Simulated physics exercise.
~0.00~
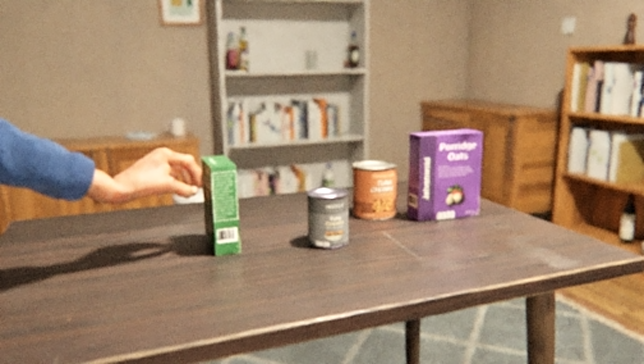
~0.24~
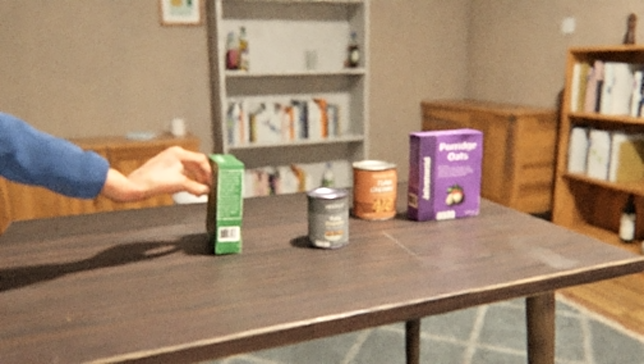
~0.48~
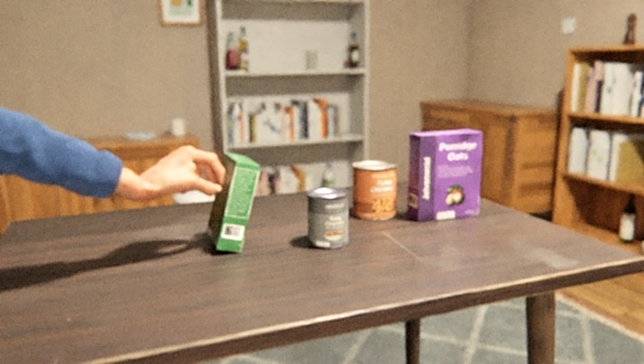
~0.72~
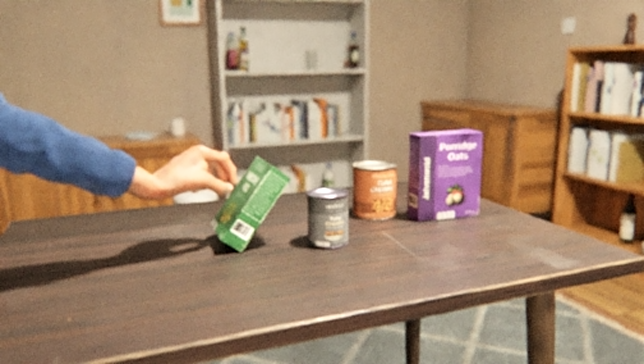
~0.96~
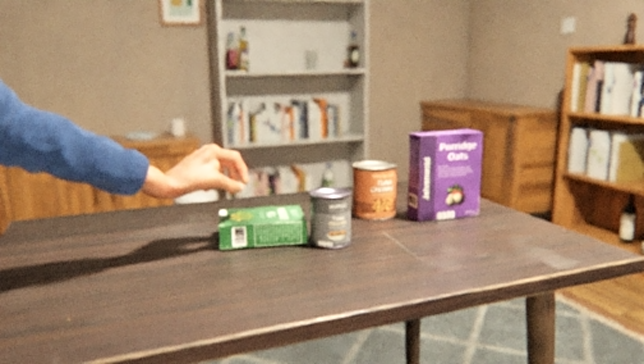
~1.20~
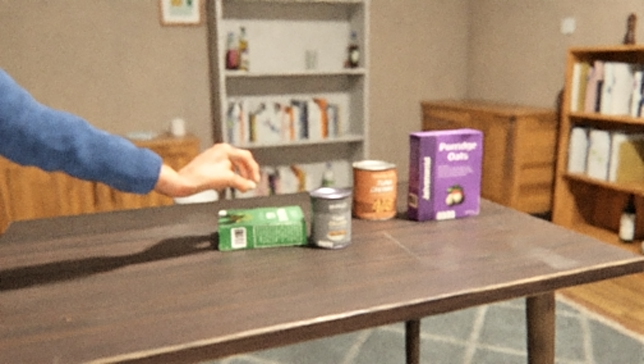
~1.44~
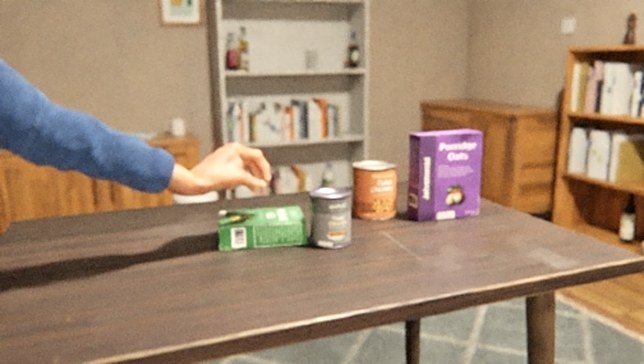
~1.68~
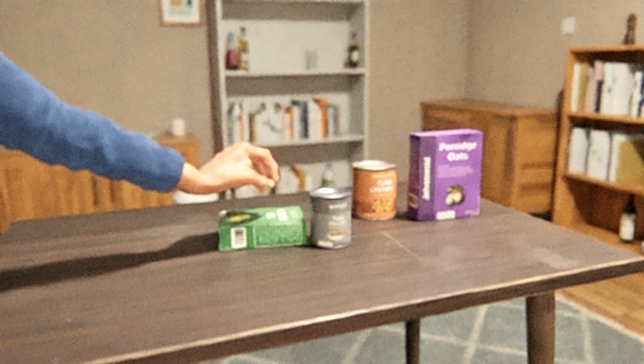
At first, a green packet stands upright on a dark wooden table, with a grey tin, an orange tin and a purple packet of oats to its right. A hand in a blue sleeve reaches in from the left, its fingers at the upper part of the green packet. As the hand moves right, the packet leans over, tilting further toward the grey tin. It then topples onto its side, its end close beside the grey tin. The hand drifts a little further right above it, while the green packet stays lying down and the other items remain standing in place.
